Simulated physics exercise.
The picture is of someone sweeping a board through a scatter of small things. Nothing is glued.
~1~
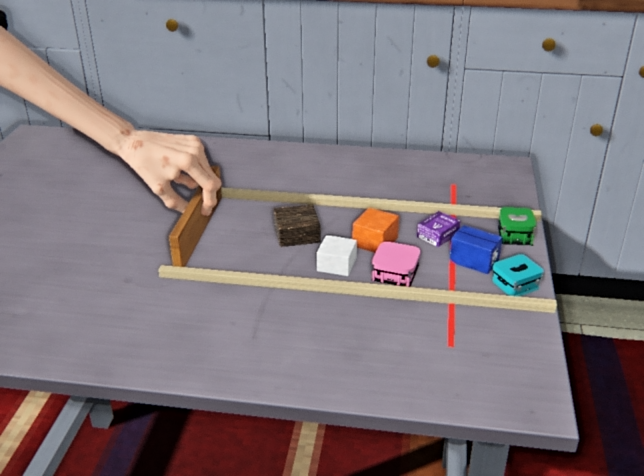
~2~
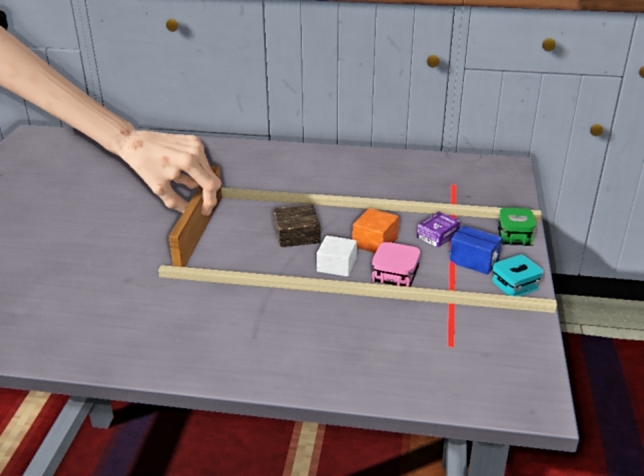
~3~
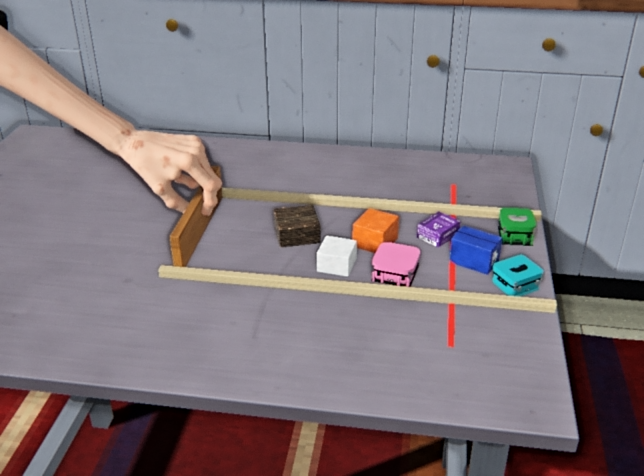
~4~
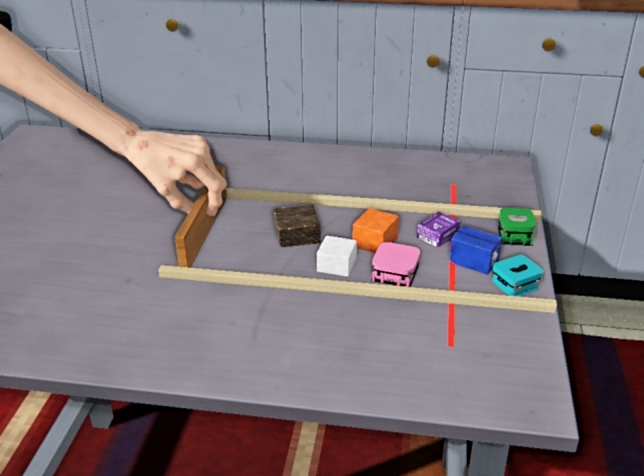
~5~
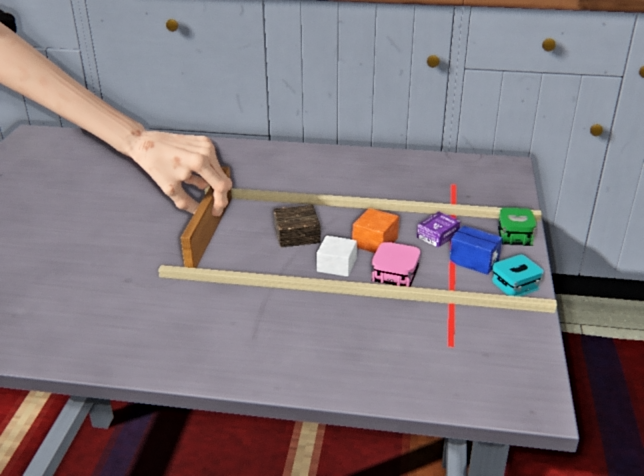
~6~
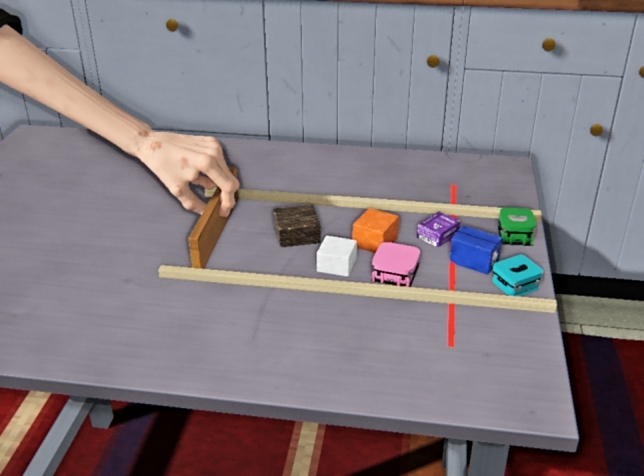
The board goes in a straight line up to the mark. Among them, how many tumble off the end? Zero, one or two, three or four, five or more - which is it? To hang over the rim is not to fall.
Answer: One or two.
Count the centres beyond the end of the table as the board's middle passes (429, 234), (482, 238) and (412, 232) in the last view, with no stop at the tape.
1, 4 and 0.
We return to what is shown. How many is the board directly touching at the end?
The answer is 2.
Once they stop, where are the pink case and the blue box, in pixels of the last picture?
One ends up near (507, 274) and the other near (543, 259).
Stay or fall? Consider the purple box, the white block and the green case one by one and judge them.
Here's how it goes: The purple box hangs in there, the white block hangs in there and the green case goes down.
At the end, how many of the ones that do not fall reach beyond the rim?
The total would be 3.
Early on, none off yet; green case at rest near (516, 227); turquoise case at rest near (517, 278); blue box at rest near (476, 250).
Finally, the number that fall off is one or two; lost, green case.
